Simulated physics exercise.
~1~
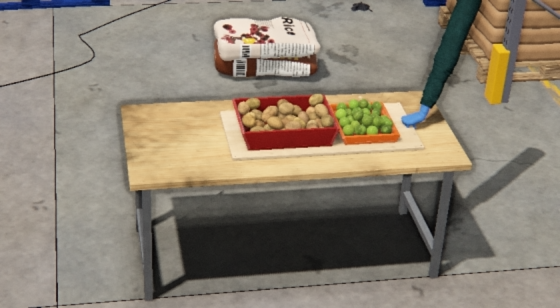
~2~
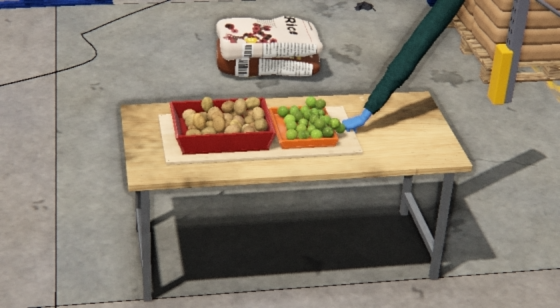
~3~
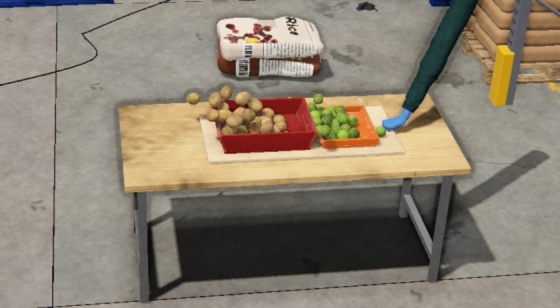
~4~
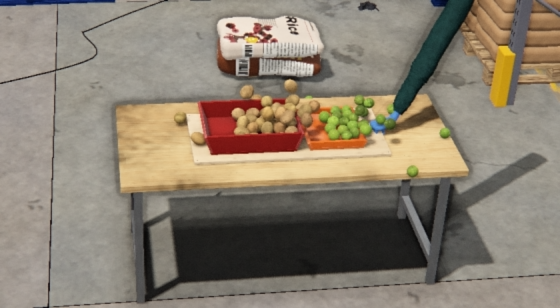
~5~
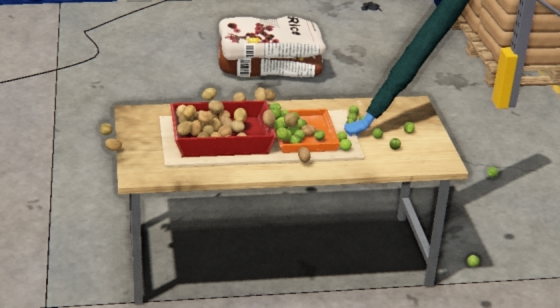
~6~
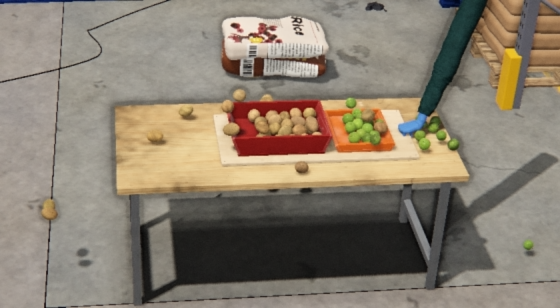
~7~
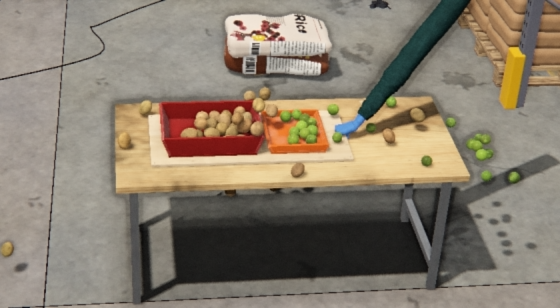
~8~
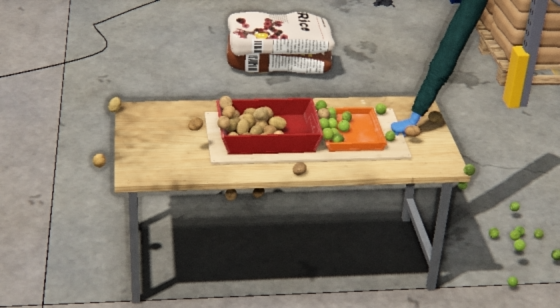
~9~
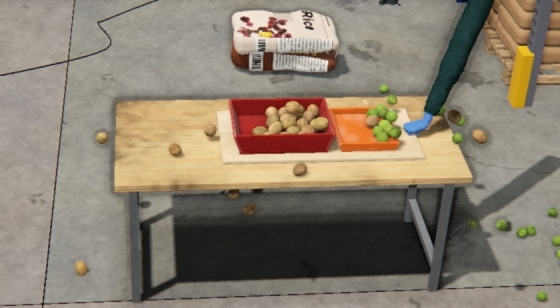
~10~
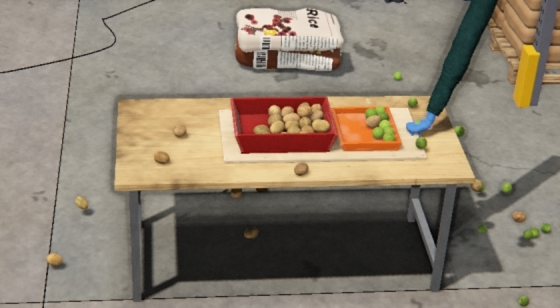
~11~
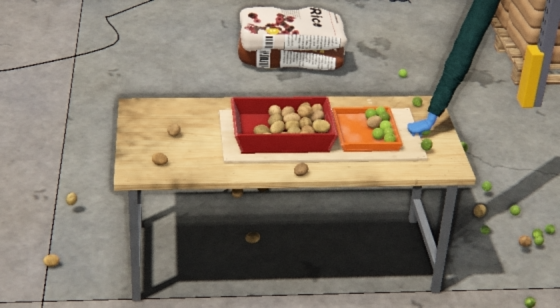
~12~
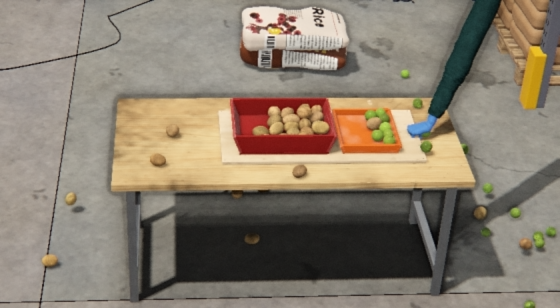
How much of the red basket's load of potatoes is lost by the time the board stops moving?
More than a sixth of the potatoes leave the red basket. Several end up on the table and the floor, while a good pile stays inside.
Blue-gloved hand shaking a board left and right, spilling potatoes and green fruit from two baskets over table and floor, then stopping.
